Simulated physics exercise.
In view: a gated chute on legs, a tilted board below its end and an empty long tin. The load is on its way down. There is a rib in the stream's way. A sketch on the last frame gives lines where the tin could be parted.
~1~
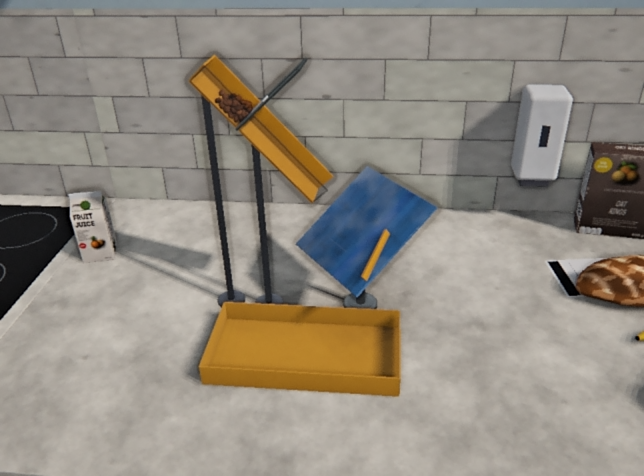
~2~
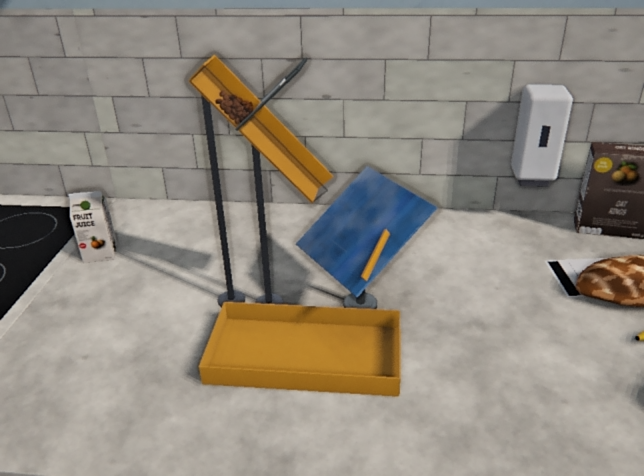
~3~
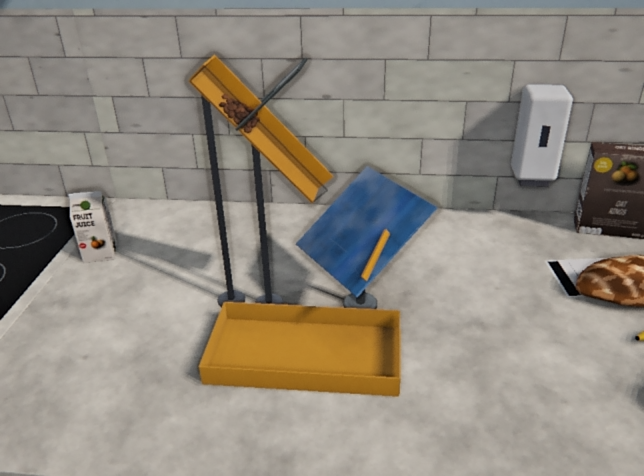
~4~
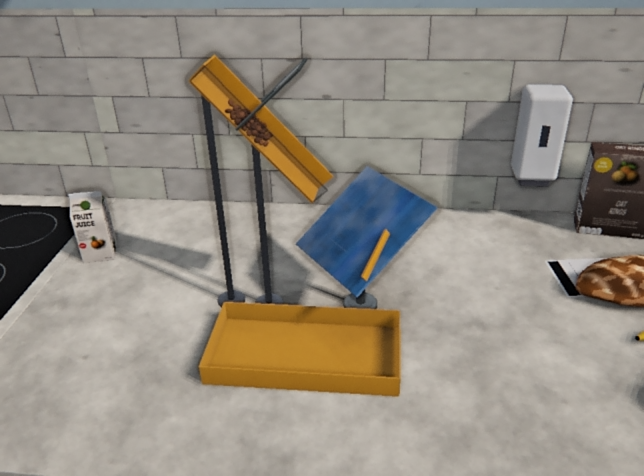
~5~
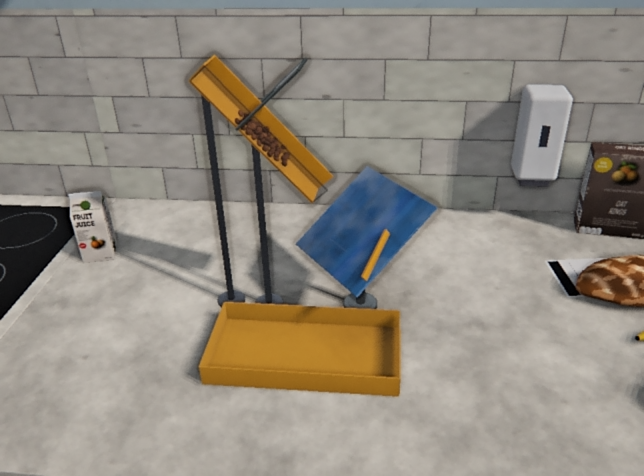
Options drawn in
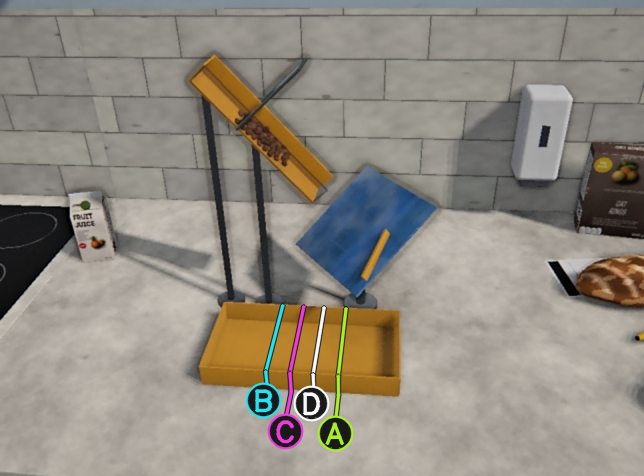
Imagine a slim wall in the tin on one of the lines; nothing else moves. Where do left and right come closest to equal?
Best: D.
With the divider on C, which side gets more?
Right.
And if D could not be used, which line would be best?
It is C.
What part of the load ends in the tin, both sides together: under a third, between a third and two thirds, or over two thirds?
About that: Over two thirds.
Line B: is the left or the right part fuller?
Right.
On the marked copy, line A crosses the front rim at (338, 375); line B crosses the front rim at (265, 370); line C crosses the front rim at (290, 372); line D crosses the front rim at (313, 373).
Choosing A, of what is caught, all on the left of the divider, none on the right.
Choosing B, of what is caught, a stray few on the left of the divider, nearly all on the right.
Choosing C, of what is caught, about a quarter on the left of the divider, most on the right.
Choosing D, of what is caught, about two thirds on the left of the divider, about a third on the right.
